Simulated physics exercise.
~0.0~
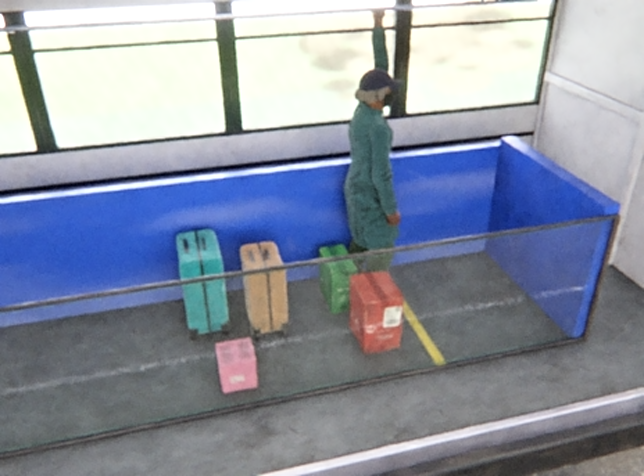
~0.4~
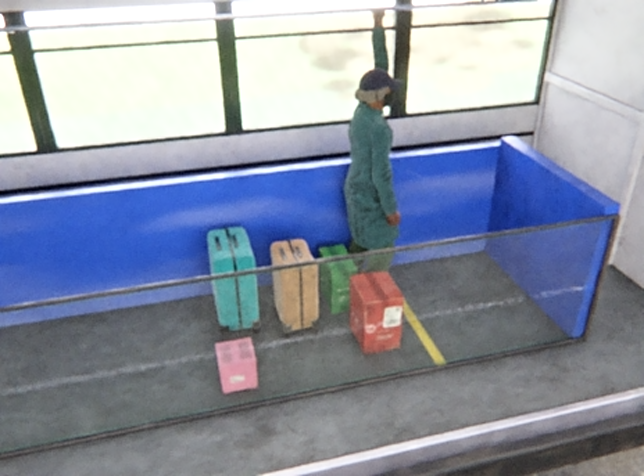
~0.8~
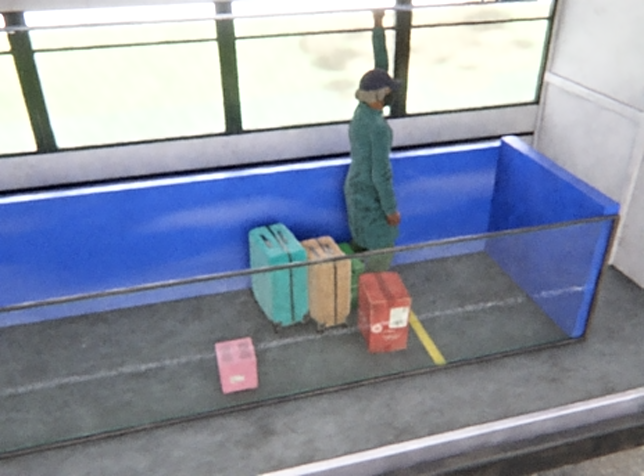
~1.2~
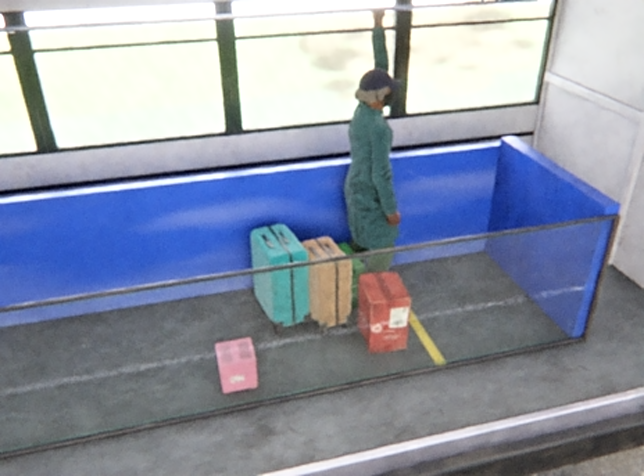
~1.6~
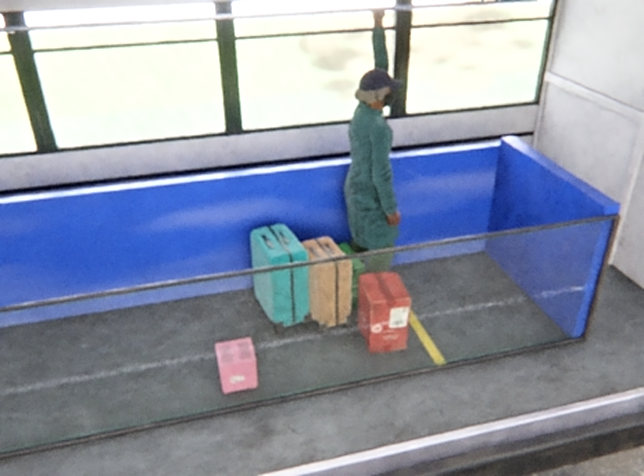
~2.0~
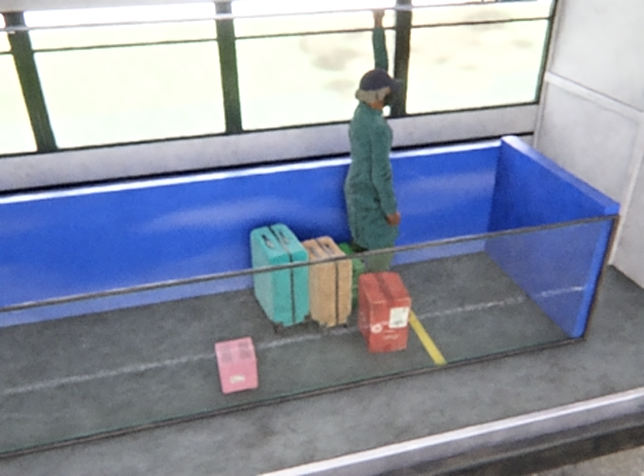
Passenger in green standing still beside a blue wall as teal and brown wheeled cases slide right, stopping upright before a yellow line.
